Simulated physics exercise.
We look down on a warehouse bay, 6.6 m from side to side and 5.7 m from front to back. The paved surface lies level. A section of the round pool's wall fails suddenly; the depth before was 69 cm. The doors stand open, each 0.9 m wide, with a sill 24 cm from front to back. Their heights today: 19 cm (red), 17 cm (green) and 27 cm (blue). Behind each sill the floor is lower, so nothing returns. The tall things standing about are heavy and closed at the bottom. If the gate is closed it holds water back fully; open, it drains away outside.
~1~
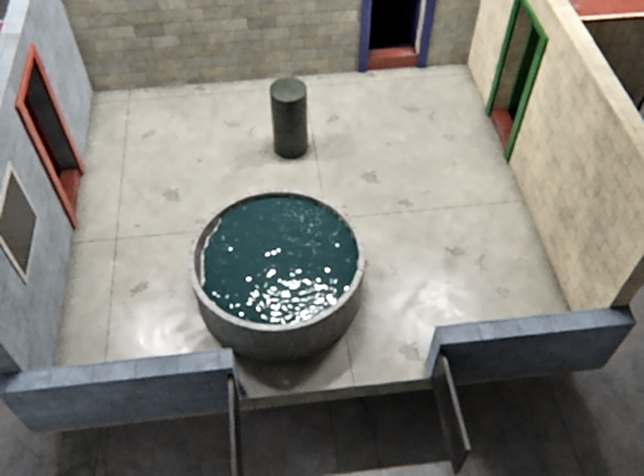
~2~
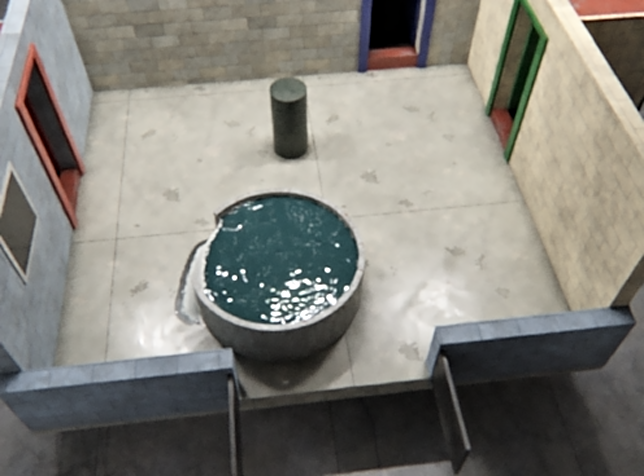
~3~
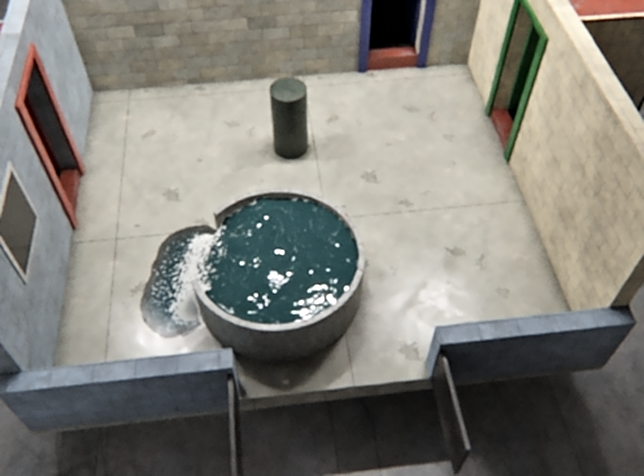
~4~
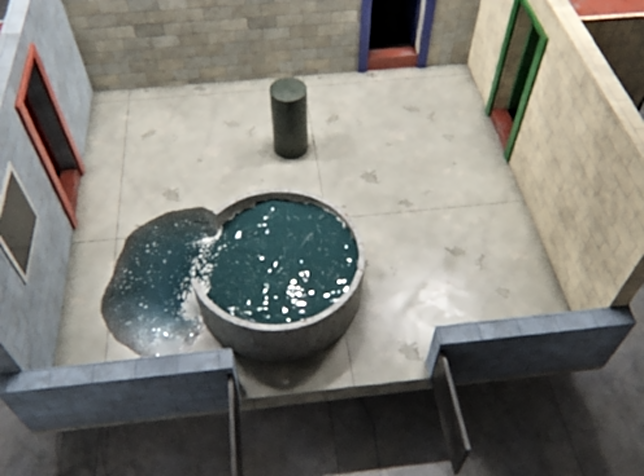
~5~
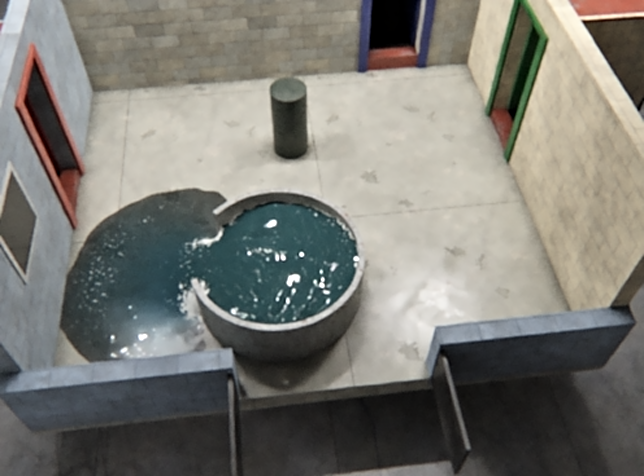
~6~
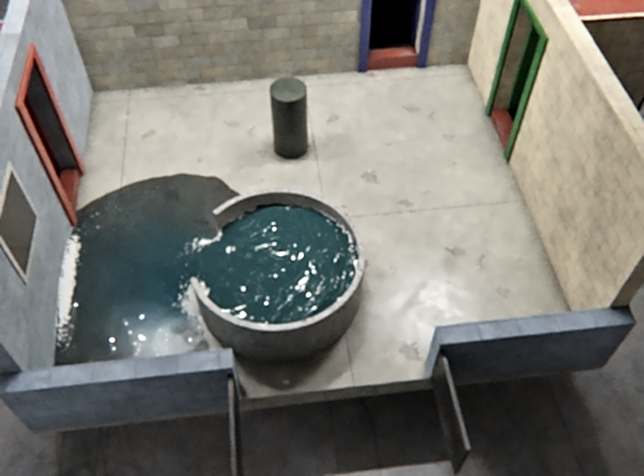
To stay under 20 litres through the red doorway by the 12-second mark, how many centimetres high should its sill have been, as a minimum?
It would have to be roughly 16 cm high.
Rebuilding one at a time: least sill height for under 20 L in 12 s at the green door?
About 7.0 cm at green.
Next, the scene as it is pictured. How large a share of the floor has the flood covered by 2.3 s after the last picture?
Near 35 per cent is wet.
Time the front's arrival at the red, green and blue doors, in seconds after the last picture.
Arrival: Red 0.1 s, green 4.5 s, blue 3.2 s.
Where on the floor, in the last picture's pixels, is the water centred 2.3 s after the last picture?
Near (183, 247).
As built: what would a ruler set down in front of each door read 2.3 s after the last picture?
Depths in cm: Red 16, green 0, blue 0.
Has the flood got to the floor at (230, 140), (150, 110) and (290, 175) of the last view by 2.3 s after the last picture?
In turn: Dry, under water, still dry.
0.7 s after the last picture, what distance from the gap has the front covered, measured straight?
About 3.8 m.
Then, 0.7 s after the last picture water covers 20 % of the floor, deepest (40 cm) near (80, 287); 23 cm at the red door, 0 litres in over its 19 cm sill.
Then, 2.3 s after the last picture water covers 35 % of the floor, deepest (30 cm) near (93, 96); 16 cm at the red door, 9 litres in over its 19 cm sill.
Then, 11.3 s after the last picture water covers 100 % of the floor, deepest (10 cm) near (459, 81); 7 cm at the red door, 9 litres in over its 19 cm sill.
At the red door as built, the water peaked near 24 cm, 0.9 s after the last picture.
Run again over the same 12 s with other heights there, 42 litres in over 13 cm, 11 litres over 18.5 cm. The limit of 20 litres is kept from about 16 cm up.
